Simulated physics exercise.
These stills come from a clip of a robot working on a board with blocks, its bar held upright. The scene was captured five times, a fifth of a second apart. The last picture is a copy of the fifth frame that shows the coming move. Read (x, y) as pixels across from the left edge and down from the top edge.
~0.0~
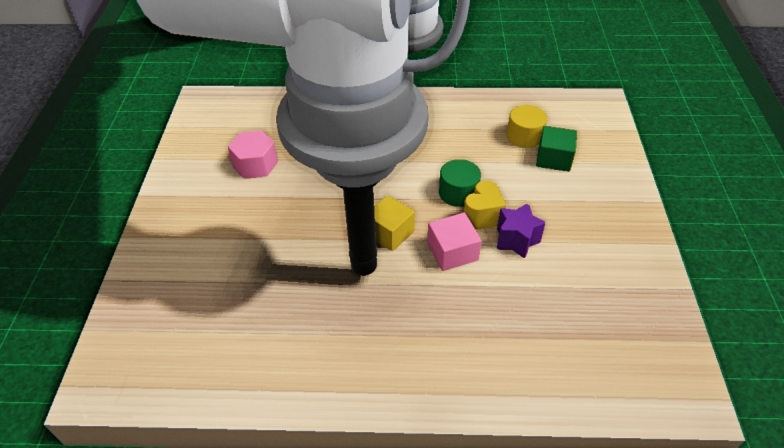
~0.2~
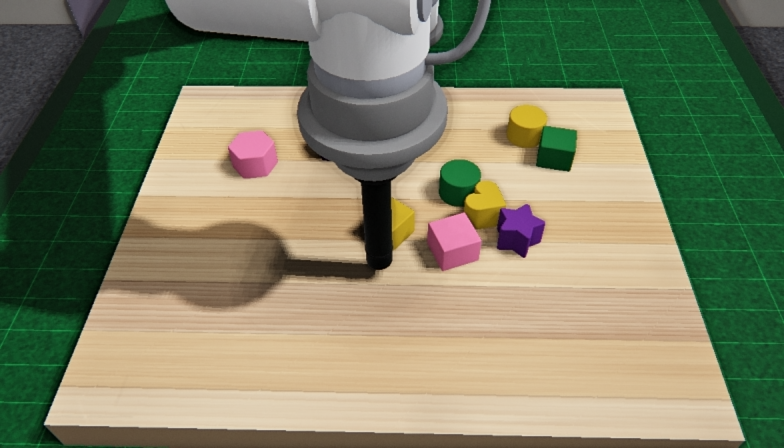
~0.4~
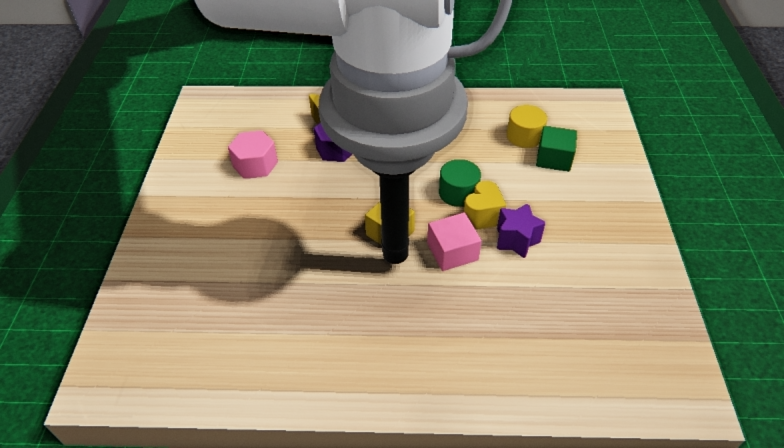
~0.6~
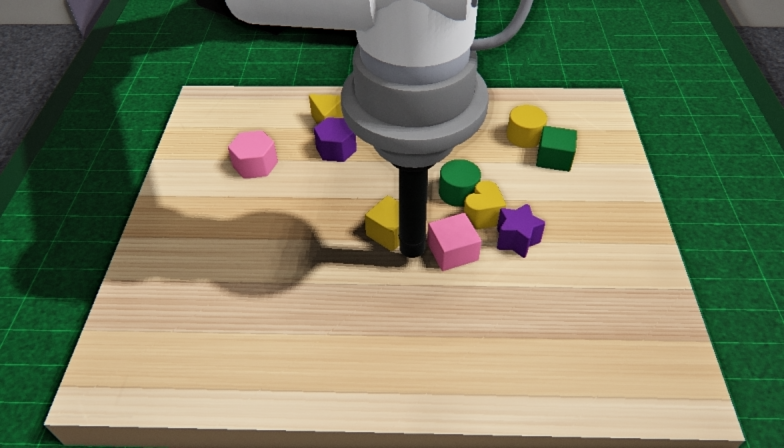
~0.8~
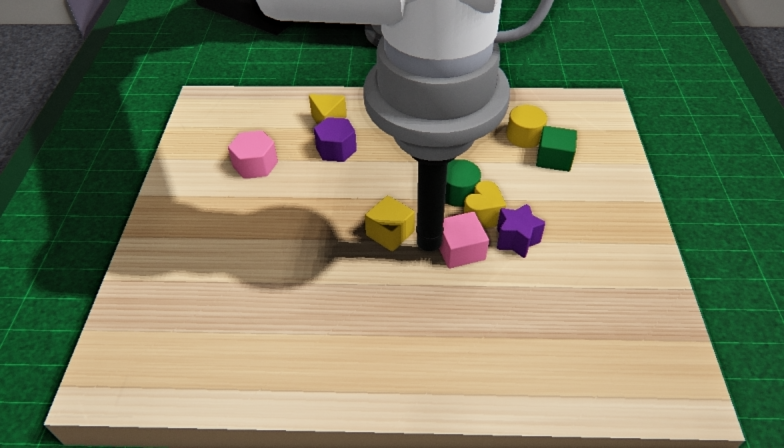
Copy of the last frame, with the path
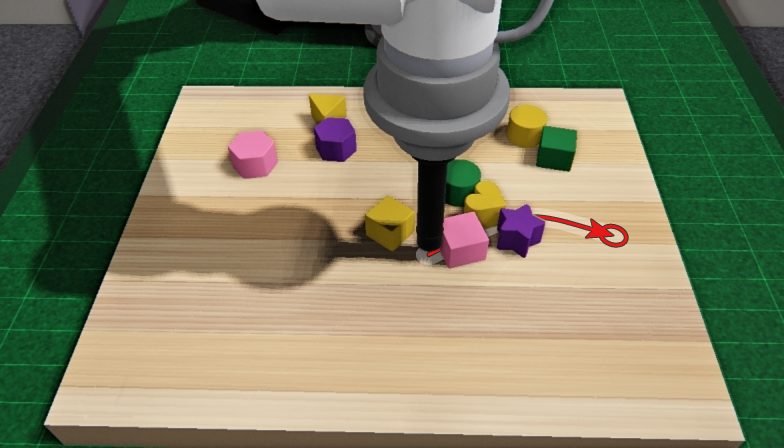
Robot arm with a black bar moving right across a wooden board, nudging a pink block slightly beside other colourful blocks.
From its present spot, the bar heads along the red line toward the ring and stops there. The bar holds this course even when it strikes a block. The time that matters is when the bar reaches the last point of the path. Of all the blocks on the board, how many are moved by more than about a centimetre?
Three or more blocks move.
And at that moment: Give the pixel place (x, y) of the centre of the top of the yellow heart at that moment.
I expect it at (510, 173).
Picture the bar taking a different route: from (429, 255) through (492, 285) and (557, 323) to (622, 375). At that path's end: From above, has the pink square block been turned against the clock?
Short answer: Yes.
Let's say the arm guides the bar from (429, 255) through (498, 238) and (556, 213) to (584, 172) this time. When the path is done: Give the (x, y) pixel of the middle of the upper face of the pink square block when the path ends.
It ends at (594, 203).
The line goes from (429, 255) via (484, 227) and (546, 218), ending at (613, 236).
The first path, step by step. One third of the way, bar at (487, 215); pink square block at (519, 217), turned 40° clockwise; yellow heart at (497, 184); purple star-shaped block at (562, 220), turned 15° clockwise.
Two thirds of the way, bar at (552, 206); pink square block at (579, 218), turned 85° clockwise; yellow heart at (510, 173), turned 45° anticlockwise; purple star-shaped block at (613, 242), turned 55° clockwise.
At the end, bar at (618, 224); yellow square block unmoved; pink square block at (631, 241), turned 115° clockwise; yellow heart at (510, 173), turned 45° anticlockwise; purple star-shaped block at (651, 275), turned 85° clockwise.
